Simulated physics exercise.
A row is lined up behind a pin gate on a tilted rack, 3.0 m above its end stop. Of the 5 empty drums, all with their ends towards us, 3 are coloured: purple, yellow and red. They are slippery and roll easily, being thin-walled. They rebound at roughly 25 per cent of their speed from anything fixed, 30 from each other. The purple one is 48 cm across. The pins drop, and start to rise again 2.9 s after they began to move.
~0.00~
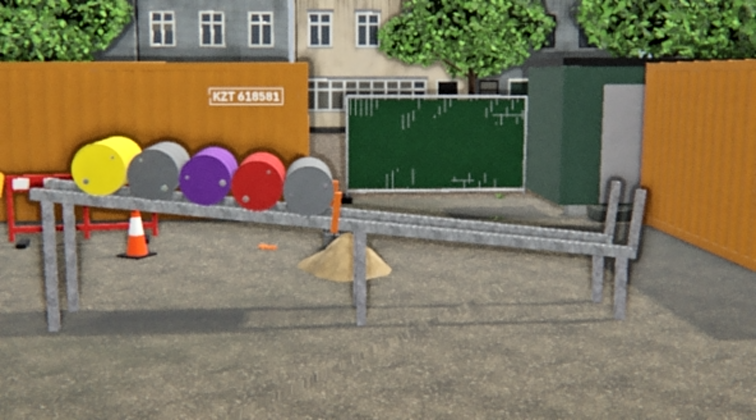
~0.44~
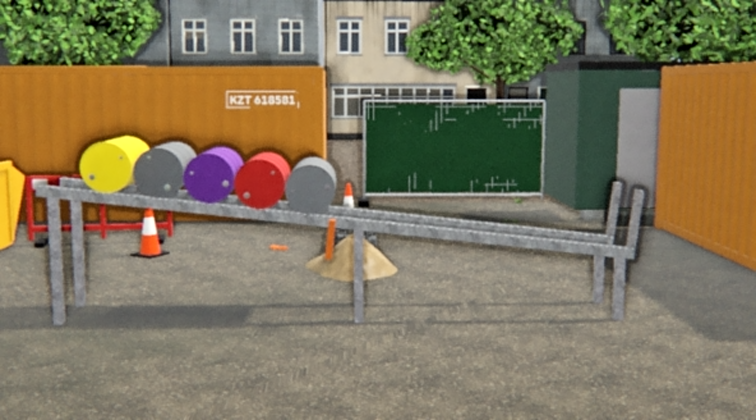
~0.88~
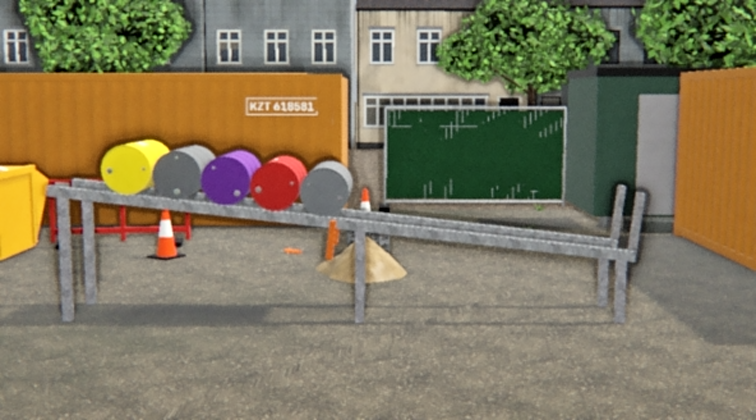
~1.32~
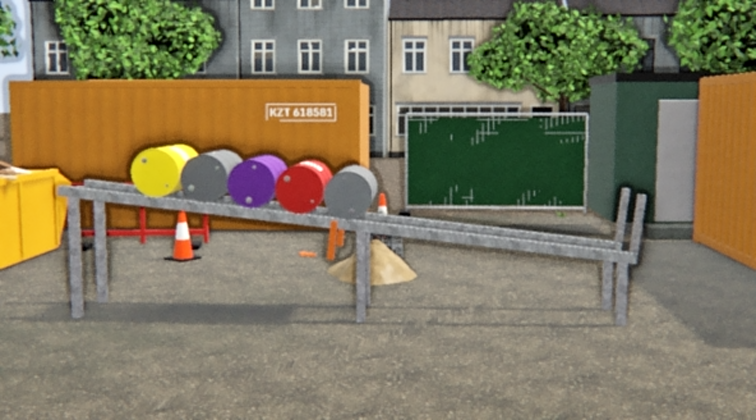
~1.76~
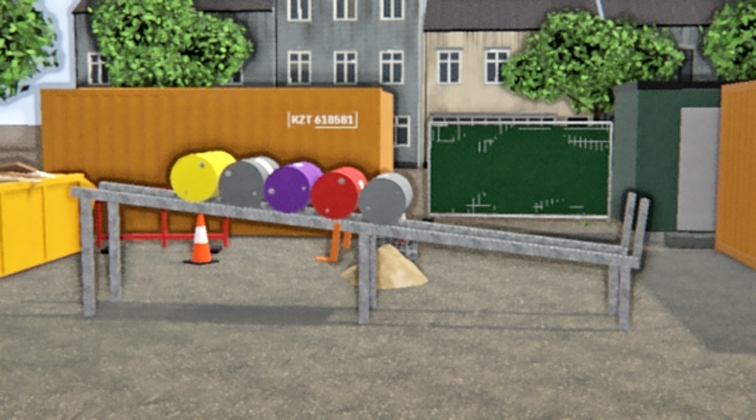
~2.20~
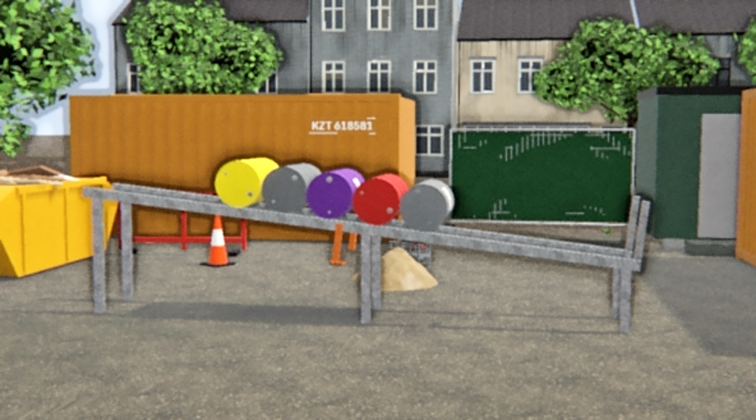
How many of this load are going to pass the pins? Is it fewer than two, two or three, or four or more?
Out of 5: Four or more.
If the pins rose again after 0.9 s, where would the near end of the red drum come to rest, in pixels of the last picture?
Near (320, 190).
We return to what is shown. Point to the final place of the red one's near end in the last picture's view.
Around (562, 226).
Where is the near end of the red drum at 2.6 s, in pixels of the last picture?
Around (420, 208).
By 2.6 s, purple is on the rails, 30 cm below the pins, rolling right; yellow is on the rails, 65 cm above the pins, rolling right; red is on the rails, 80 cm below the pins, rolling right; 3 of 5 have passed.
By 3.0 s, purple is on the rails, 85 cm below the pins, rolling right; yellow is on the rails, 15 cm above the pins, rolling right; red is on the rails, 130 cm below the pins, rolling right; 4 of 5 have passed.
By 3.5 s, purple is on the rails, 160 cm below the pins, rolling right; yellow is in the air, 15 cm below the pins, rolling right; red is on the rails, 205 cm below the pins, rolling right; 5 of 5 have passed.
Finally (4.6 s), purple is on the rails, 170 cm below the pins; yellow is on the rails, 75 cm below the pins; red is on the rails, 220 cm below the pins; 5 of 5 have passed.
